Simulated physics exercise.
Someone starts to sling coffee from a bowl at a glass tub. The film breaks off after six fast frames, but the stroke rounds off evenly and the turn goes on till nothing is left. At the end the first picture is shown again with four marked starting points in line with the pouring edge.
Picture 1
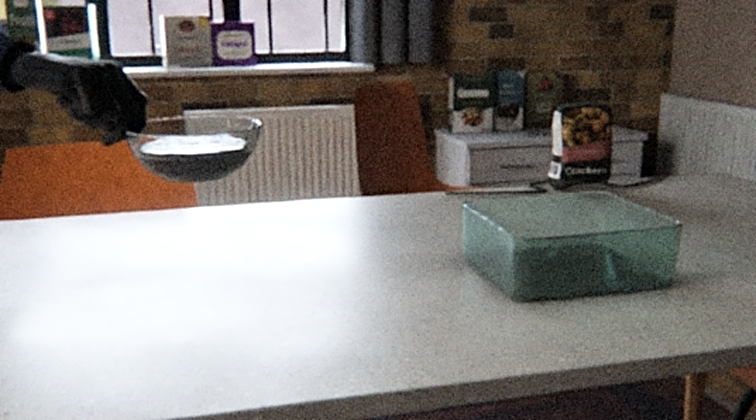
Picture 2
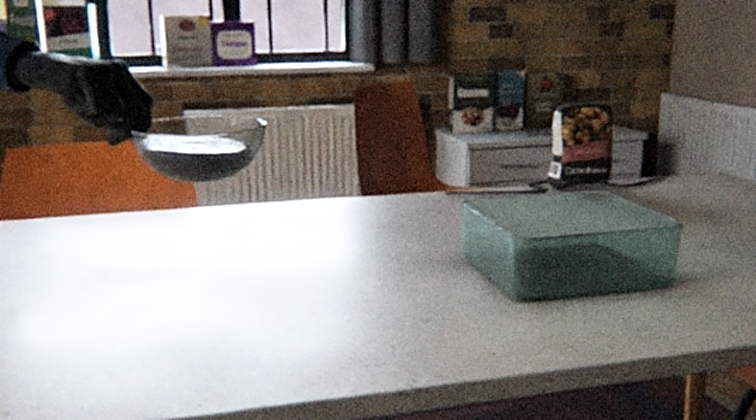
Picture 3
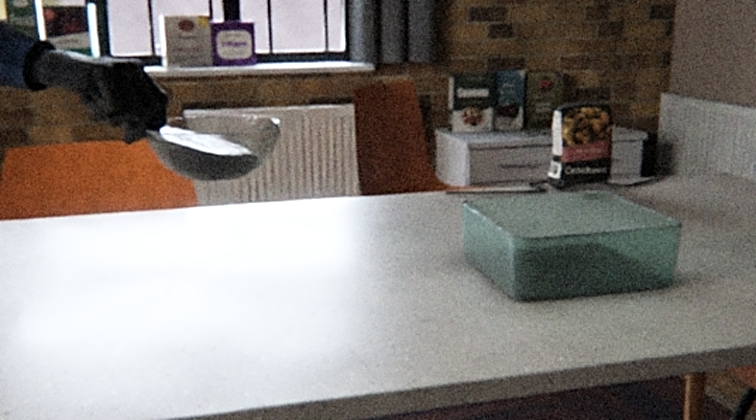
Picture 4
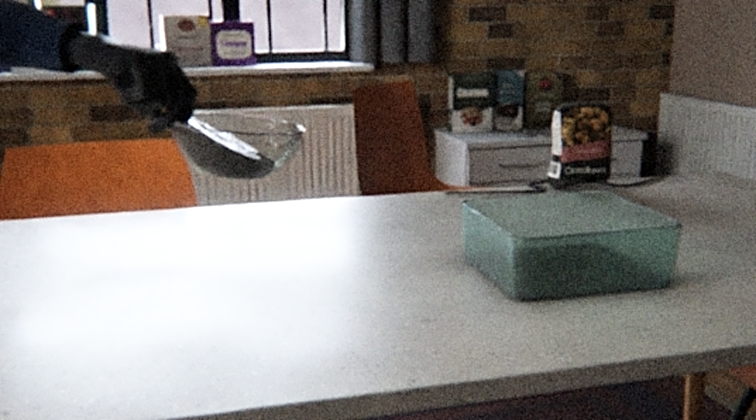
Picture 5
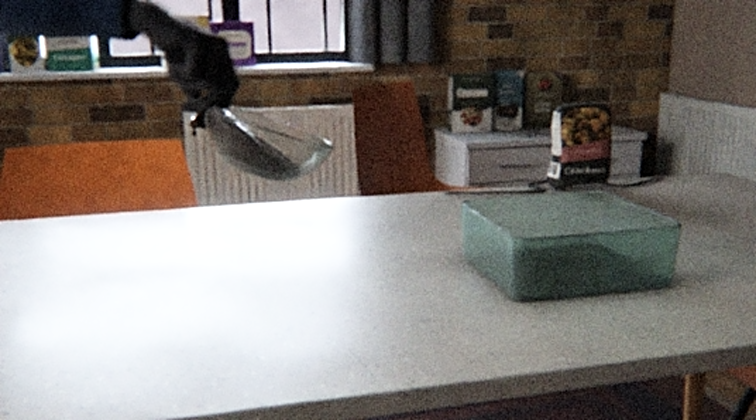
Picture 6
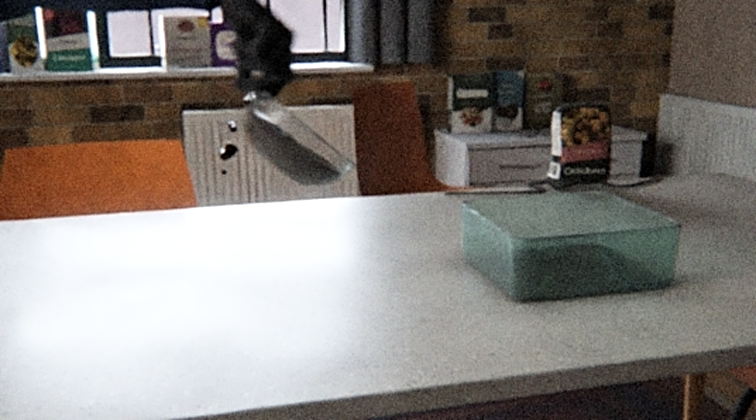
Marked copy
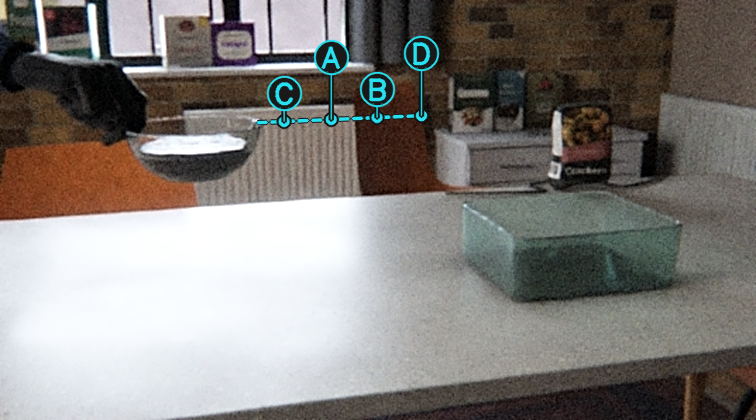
Gloved hand moving a glass bowl of liquid rightward above a white table and tilting it steeply, dark drops flying out behind.
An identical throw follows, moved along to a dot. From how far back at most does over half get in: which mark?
Choose A.
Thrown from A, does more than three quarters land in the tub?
No, it does not.
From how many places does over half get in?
Three of the four.
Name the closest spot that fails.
That is spot C.
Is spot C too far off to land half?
Yes, it does.
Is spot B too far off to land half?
No, that is safe.
In cyan, A at (331, 119); B at (377, 117); C at (284, 121); D at (421, 115).
With A, about 61 % lands in the tub, 13 % falls short and 25 % goes beside or beyond.
With B, about 63 % lands in the tub, 8 % falls short and 28 % goes beside or beyond.
With C, about 21 % lands in the tub, 72 % falls short and 7 % goes beside or beyond.
With D, about 86 % lands in the tub, 12 % falls short.
